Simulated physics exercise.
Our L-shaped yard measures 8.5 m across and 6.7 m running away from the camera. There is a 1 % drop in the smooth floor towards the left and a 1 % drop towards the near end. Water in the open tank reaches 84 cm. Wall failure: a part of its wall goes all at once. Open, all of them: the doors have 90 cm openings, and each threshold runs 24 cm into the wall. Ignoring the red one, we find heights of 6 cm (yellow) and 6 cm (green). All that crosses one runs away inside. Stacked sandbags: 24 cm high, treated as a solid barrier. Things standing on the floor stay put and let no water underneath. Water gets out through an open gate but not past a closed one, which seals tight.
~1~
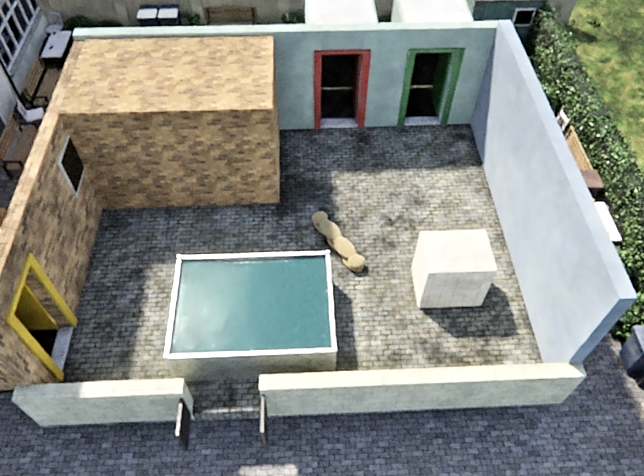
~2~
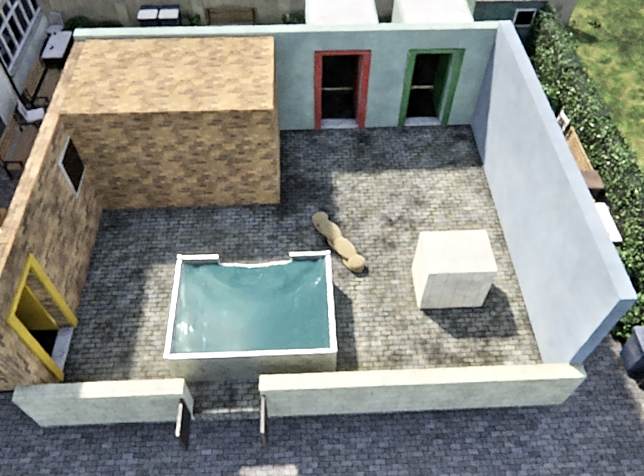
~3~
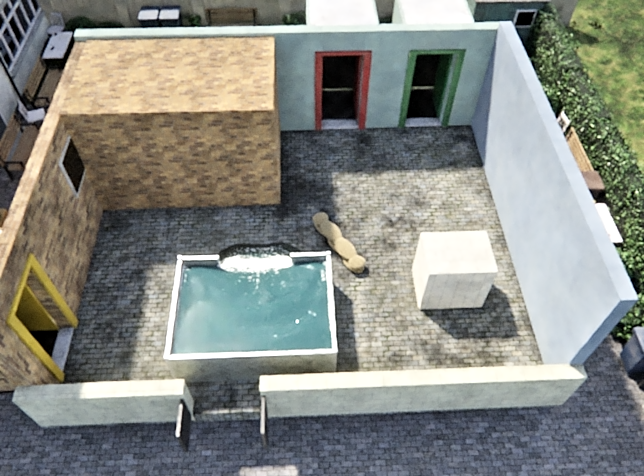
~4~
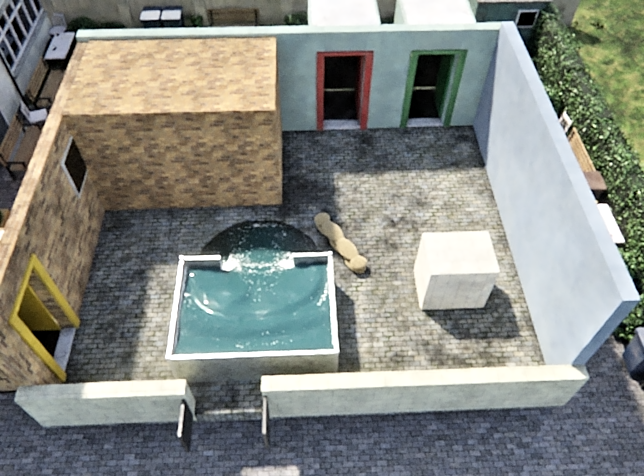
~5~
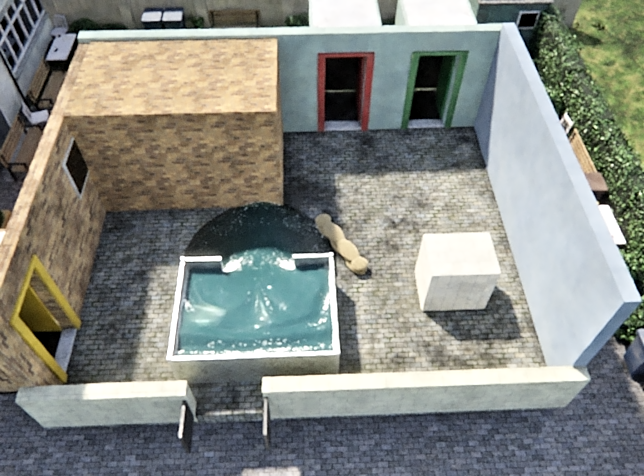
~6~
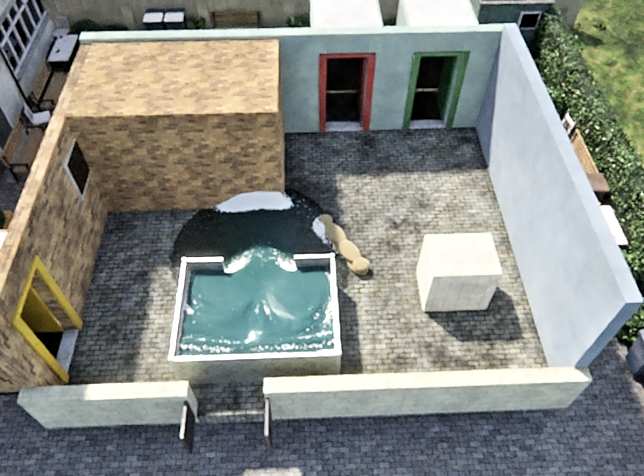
A paved, walled yard with a stone-patterned block filling its far left corner is seen from high above the near wall. A pale-rimmed tank of teal water stands left of centre, with a yellow-framed doorway at left, red and green doors at the back, tan sandbags and a white block to the right. The tank's far side opens and water pours out, spreading backwards in a dark, widening fan as the view shifts very slightly.
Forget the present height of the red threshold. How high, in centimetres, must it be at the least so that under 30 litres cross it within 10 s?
At least about 15 cm.
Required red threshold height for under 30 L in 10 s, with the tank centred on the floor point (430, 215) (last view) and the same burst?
I'd put it at close to 18 cm.
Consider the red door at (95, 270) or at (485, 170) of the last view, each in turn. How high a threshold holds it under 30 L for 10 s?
First place around 17 cm, second around 9.5 cm.
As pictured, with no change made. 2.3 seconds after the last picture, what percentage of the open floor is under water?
I'd estimate about 60 percent.
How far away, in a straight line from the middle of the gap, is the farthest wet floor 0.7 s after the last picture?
Around 4.6 m out.
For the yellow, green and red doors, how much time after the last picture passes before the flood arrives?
Arrival times are yellow 1.8 seconds, green 1.5 seconds and red 0.8 seconds.
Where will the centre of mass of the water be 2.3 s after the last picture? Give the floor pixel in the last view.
Approximately (257, 262).
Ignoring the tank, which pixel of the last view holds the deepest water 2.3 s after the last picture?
About (109, 213).
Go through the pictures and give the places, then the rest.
The first picture shows the open tank at (253, 303) is whole and still, 84 cm deep; the red door at (341, 94) is dry.
In the second picture, the gap is on the far side, the front 0.4 m out at a hidden place; the back of the open tank holds 84 cm.
In the third picture, the gap is on the far side, the front 0.9 m out at (235, 248); the back of the open tank holds 84 cm.
In the fourth picture, the front is at (241, 226), 1.5 m from the gap on the far side; 2.8 m2 of floor is wet, 82 cm left at the back.
In the fifth picture, the gap is on the far side, the front 2.0 m out at (240, 207); the back of the open tank holds 73 cm.
In the sixth picture, the front is at (289, 192), 2.5 m from the gap on the far side; 5.9 m2 of floor is wet, 72 cm left at the back; 2.3 m in a straight line remain to the red door at (346, 98).
Then, 0.7 s after the last picture water covers 25 % of the floor, deepest (53 cm) near (258, 214); it has not reached the red door.
Then, 2.3 s after the last picture water covers 60 % of the floor, deepest (38 cm) near (109, 213); 19 cm at the red door, 65 litres in over its 9 cm threshold.
Then, 9.3 s after the last picture water covers 100 % of the floor, deepest (17 cm) near (60, 408); 4 cm at the red door, 124 litres in over its 9 cm threshold.
At the red door as built, the water peaked near 20 cm, 1.9 s after the last picture.
With a threshold of 13.5 cm, 42 litres would have come in within the 10 s; with 18.5 cm, 8 litres. So under 30 litres takes about 15 cm.
